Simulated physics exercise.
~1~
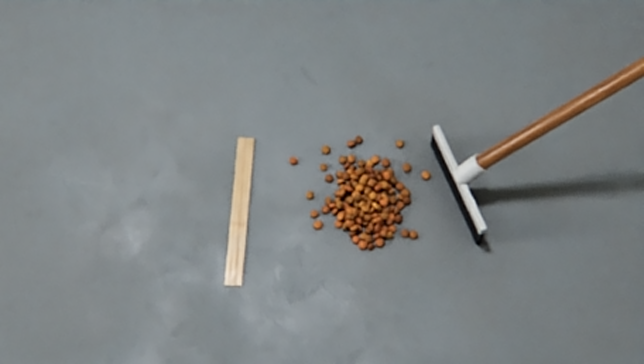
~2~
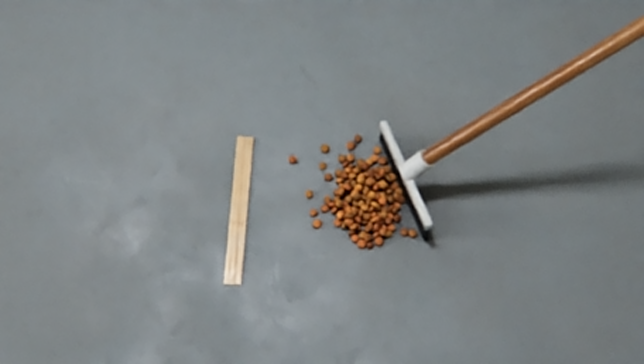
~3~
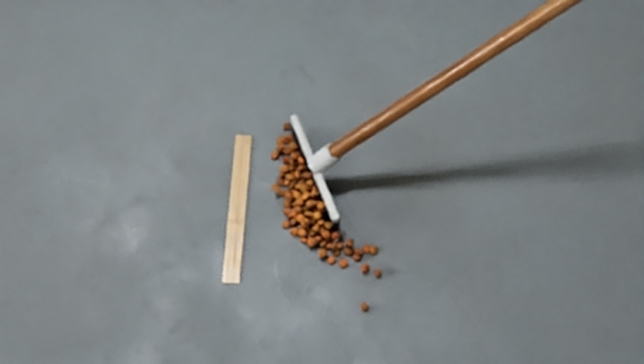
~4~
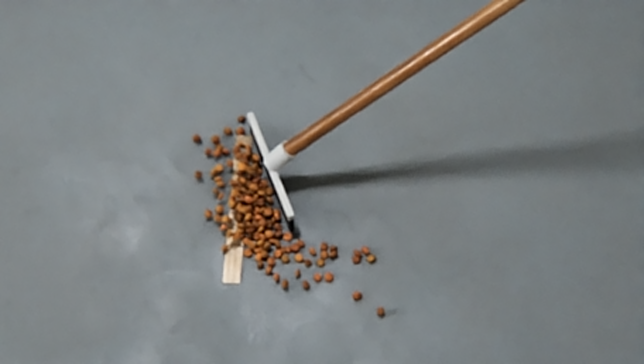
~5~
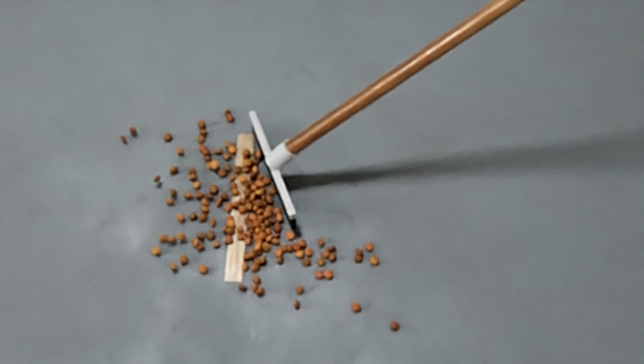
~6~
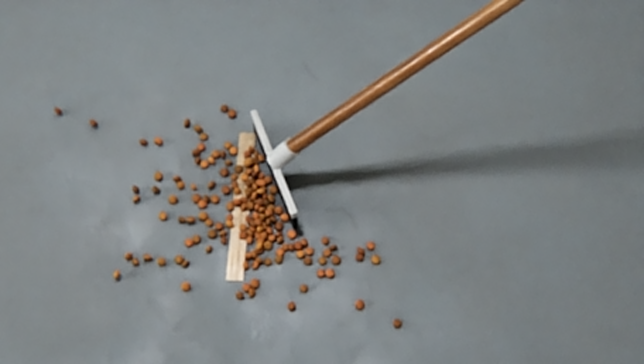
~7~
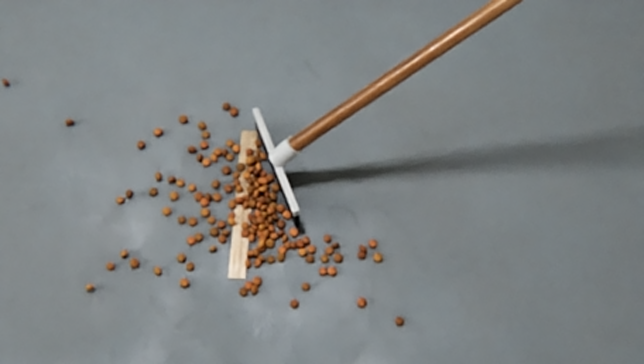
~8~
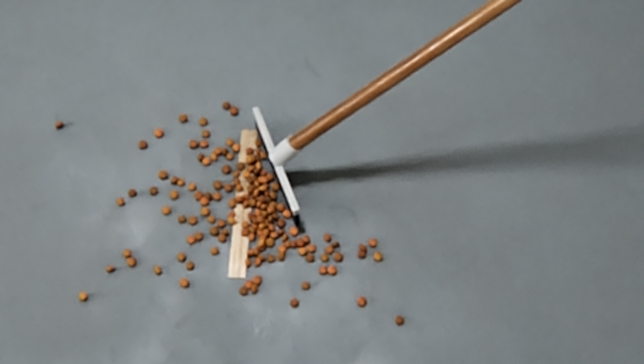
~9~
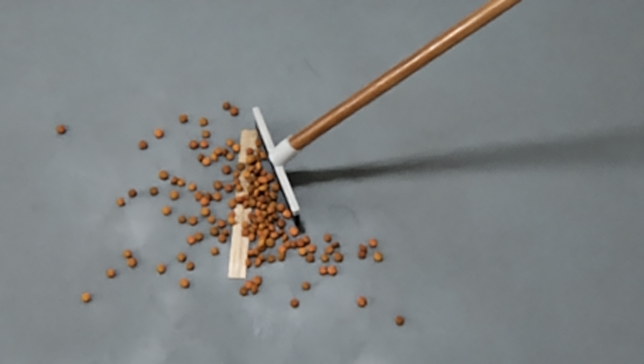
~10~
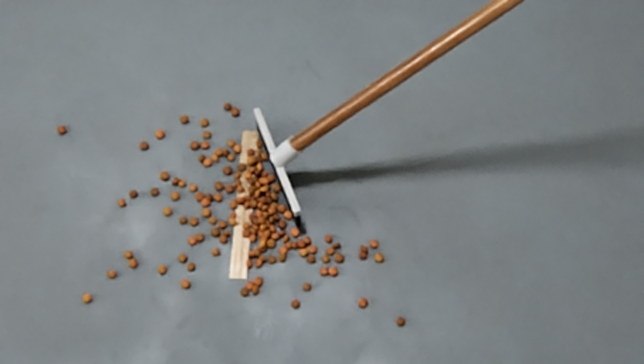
A smooth grey floor is seen from above, with the view swaying very slightly. A flat, pale wooden strip lies left of centre, a loose heap of brown kibble sits to its right, and a squeegee with a white head, dark blade and brown handle stands at the right. The squeegee slides left into the heap and pushes it toward the strip, with some bits trailing off the lower end. It stops just short of the strip as pieces spill over and scatter left. Finally the blade stays still, with kibble crowded against and over the strip and stray bits spread around.
